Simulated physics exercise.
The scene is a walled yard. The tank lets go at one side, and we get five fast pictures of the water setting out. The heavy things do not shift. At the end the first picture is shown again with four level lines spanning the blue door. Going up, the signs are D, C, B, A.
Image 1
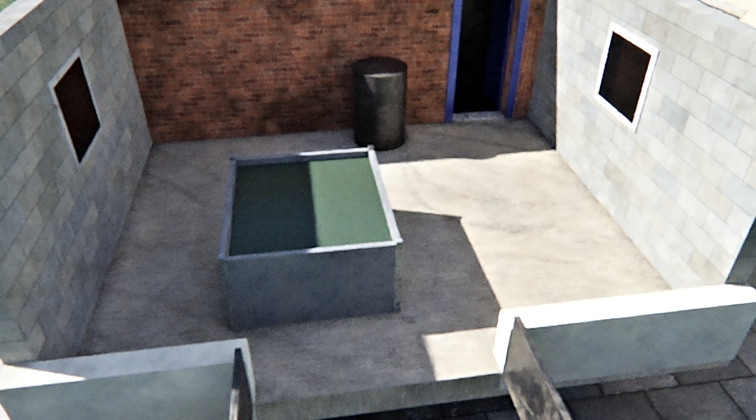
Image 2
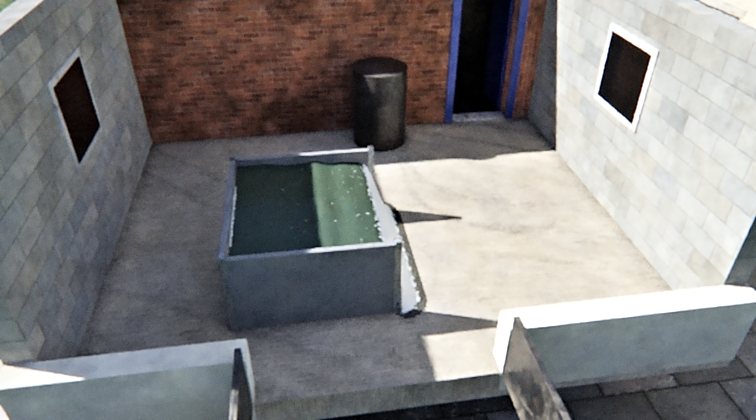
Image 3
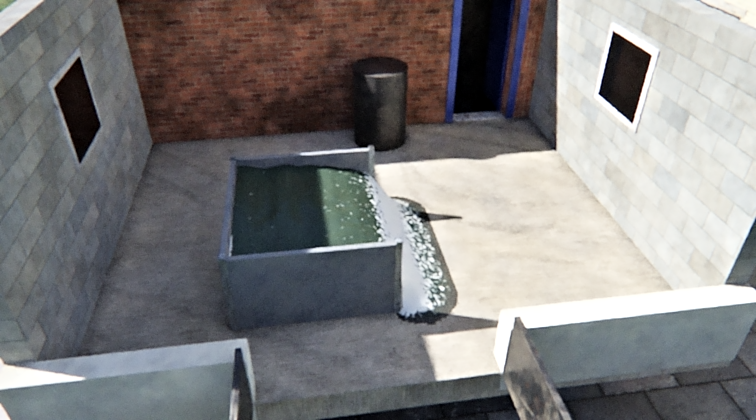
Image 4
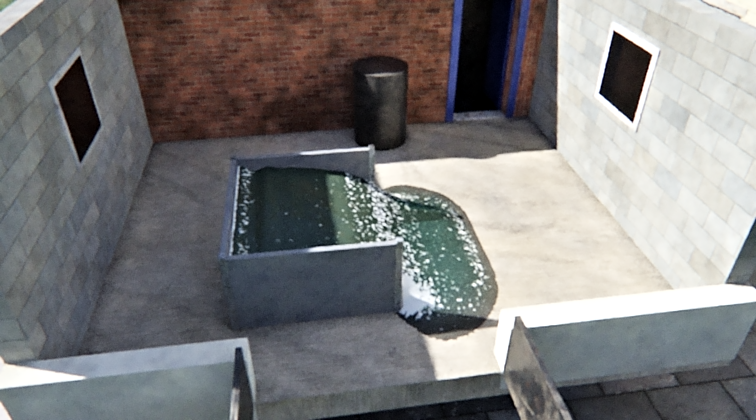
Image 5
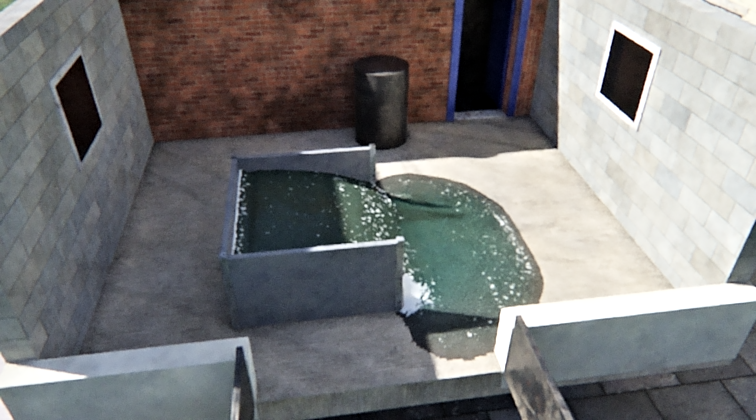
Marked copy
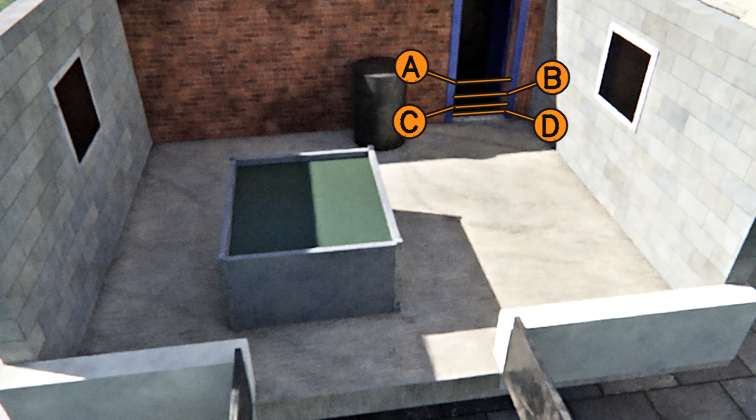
In the video, the right side of a gray tank of green water opens in a walled yard, and the water pours out onto the concrete, spreading rightward in a widening, foam-flecked pool as the level in the tank drops.
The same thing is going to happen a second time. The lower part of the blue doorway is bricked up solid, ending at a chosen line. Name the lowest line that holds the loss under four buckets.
Line C just does it.
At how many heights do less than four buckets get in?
Three of them.
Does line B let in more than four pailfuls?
No, that is safe.
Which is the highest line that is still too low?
Here it is line D.
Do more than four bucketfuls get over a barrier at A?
No, not at all.
On the marked copy, A at (483, 80); B at (481, 95); C at (480, 105); D at (479, 112); from the bottom up D, C, B, A.
Choosing A, nothing gets over.
Choosing B, nothing gets over.
Choosing C, a bucket or two gets in.
Choosing D, about 11 bucketfuls get in.
